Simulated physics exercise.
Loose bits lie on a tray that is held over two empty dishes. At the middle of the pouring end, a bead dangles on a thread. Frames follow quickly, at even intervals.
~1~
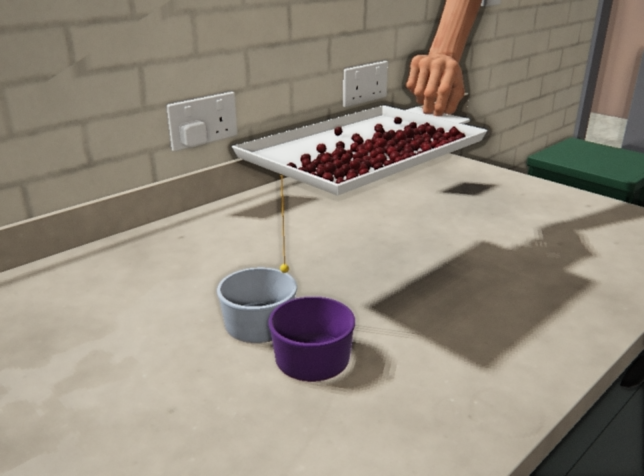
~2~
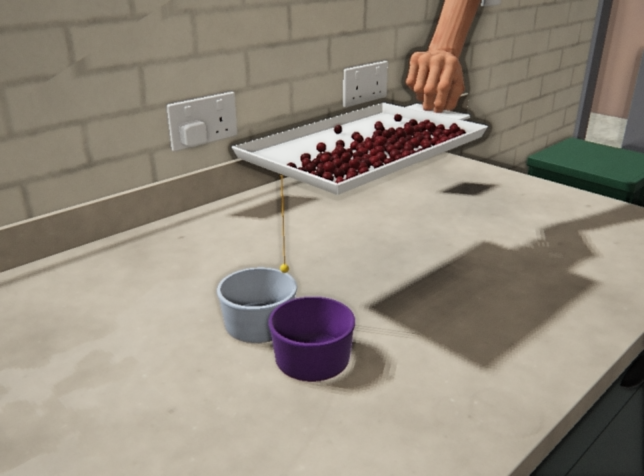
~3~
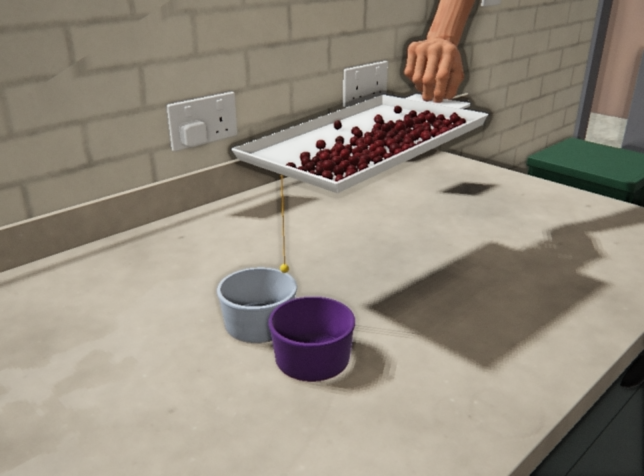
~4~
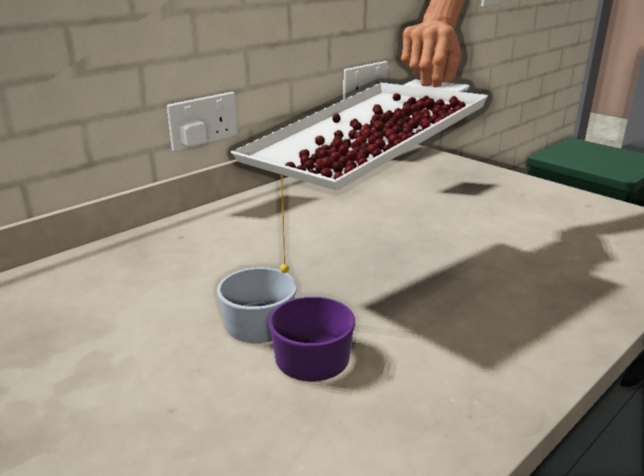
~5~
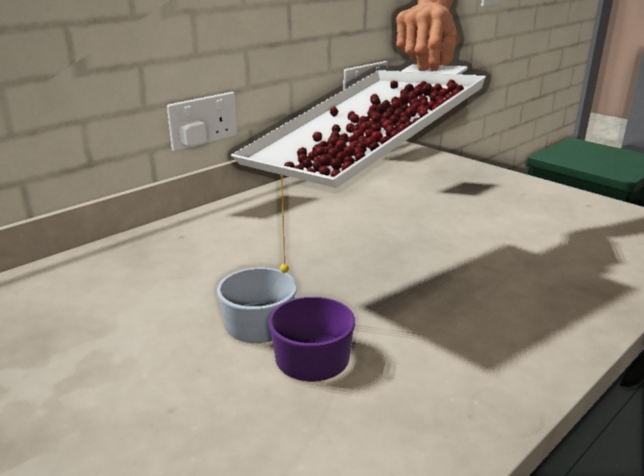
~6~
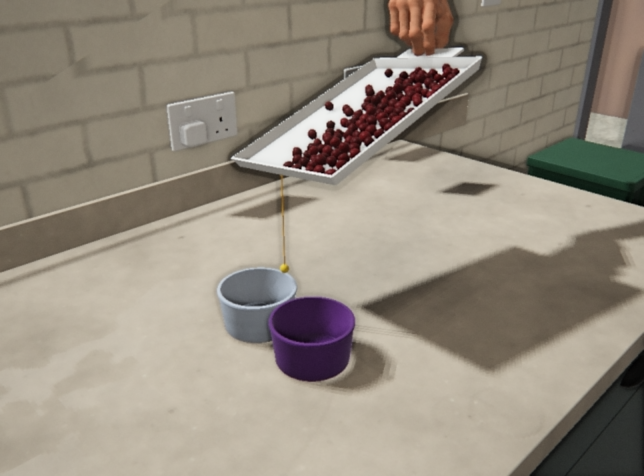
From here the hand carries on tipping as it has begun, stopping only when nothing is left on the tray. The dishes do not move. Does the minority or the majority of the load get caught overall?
The minority of it gets caught.
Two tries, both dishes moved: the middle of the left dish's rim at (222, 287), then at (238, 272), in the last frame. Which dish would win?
The first try favours the leftmost one, and the second try favours the leftmost one.
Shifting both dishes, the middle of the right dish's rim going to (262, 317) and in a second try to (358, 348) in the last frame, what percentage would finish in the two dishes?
In order: 40 percent and 0 percent.
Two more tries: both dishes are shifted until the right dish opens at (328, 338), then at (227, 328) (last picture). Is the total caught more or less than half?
First shift, a minority share; second shift, a minority share.
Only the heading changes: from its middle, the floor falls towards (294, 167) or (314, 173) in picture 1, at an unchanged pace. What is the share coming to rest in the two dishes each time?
The first try would leave around 50 per cent there, the second around 70 per cent.
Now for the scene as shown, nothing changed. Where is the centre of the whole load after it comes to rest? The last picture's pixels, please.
Around (212, 301), give or take.
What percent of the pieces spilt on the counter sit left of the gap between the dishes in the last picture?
I'd say some 90 in a hundred.
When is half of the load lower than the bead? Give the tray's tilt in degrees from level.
Around 80° at that moment.
Soon, tray tipped steeply; about two thirds on the tray; a stray few in the left dish; a small part outside both; about a quarter in the air.
A while on, tray tipped past a quarter turn; a stray few on the tray; about a quarter in the left dish; about two thirds outside both; a small part in the air.
Towards the end, tray tipped past a quarter turn; about a quarter in the left dish; most outside both.
Finally, tray tipped past a quarter turn; none in the right dish; about a quarter in the left dish; most outside both.
